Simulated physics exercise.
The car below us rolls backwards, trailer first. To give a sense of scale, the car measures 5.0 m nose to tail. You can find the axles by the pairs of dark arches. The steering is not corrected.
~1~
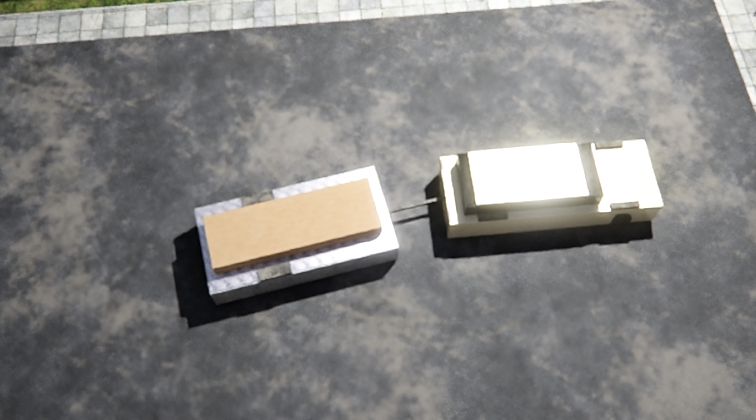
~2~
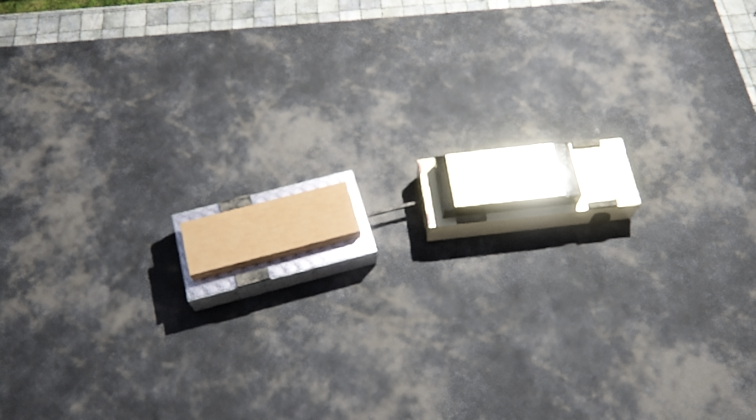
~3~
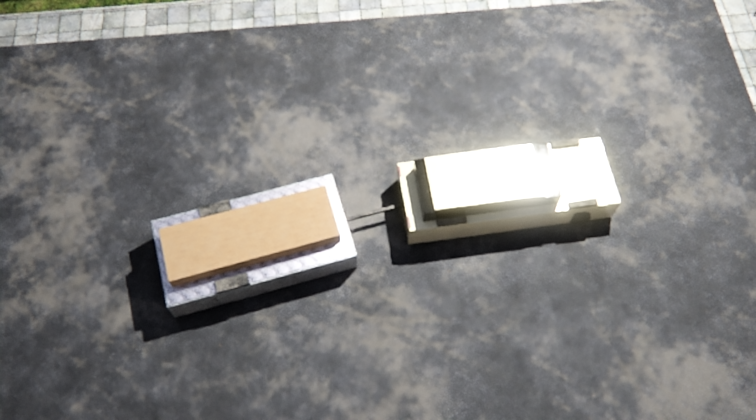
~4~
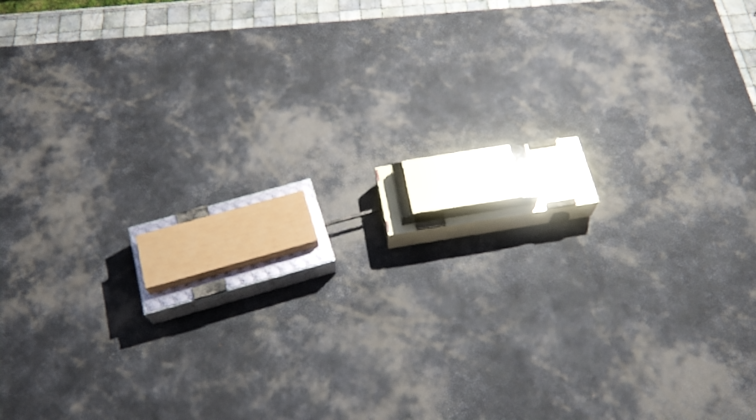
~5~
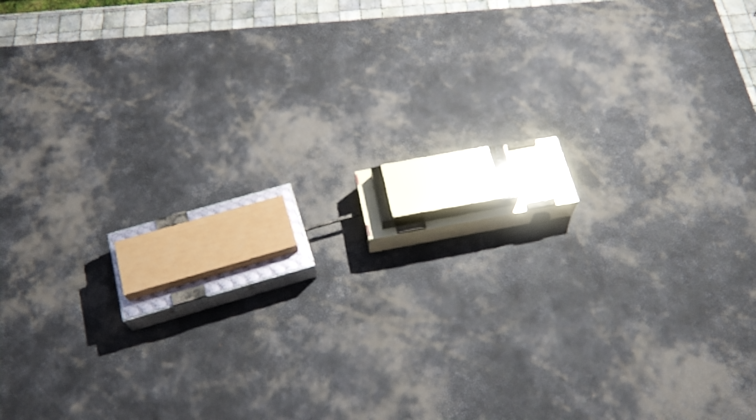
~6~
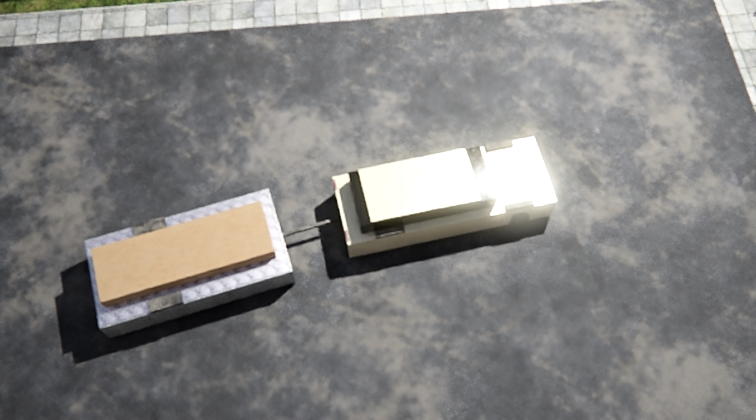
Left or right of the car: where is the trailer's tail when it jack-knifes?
It folds toward the left.
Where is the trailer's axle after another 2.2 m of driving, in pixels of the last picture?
(61, 292).
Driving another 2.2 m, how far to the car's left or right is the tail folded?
Fold relative to car: Approx. 0 deg, left.
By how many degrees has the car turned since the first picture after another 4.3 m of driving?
I'd put it at around 20 degrees.
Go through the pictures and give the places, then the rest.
In the first frame, car's middle (556, 172), trailer's axle (266, 234); tail 10° to the car's right; front wheels 9° right.
In the second frame, car's middle (533, 172), trailer's axle (244, 240); tail 9° to the car's right.
In the third frame, car's middle (513, 173), trailer's axle (224, 245); tail 8° to the car's right.
In the fourth frame, car's middle (490, 175), trailer's axle (201, 251); tail 7° to the car's right.
In the fifth frame, car's middle (470, 177), trailer's axle (180, 257); tail 6° to the car's right.
In the sixth frame, car's middle (447, 180), trailer's axle (158, 264); tail 5° to the car's right.
After another 2.2 m, the tail is 2° to the car's left, the car has turned 14° and the trailer's axle is at (61, 292) of the last picture.
After another 4.3 m, the tail is 13° to the car's left, the car has turned 20° and the trailer's axle is out of the picture.
After another 6.5 m, the tail is 31° to the car's left, the car has turned 26° and the trailer's axle is out of the picture.
After another 8.7 m, the tail is 59° to the car's left, the car has turned 33° and the trailer's axle is out of the picture; it has jack-knifed.
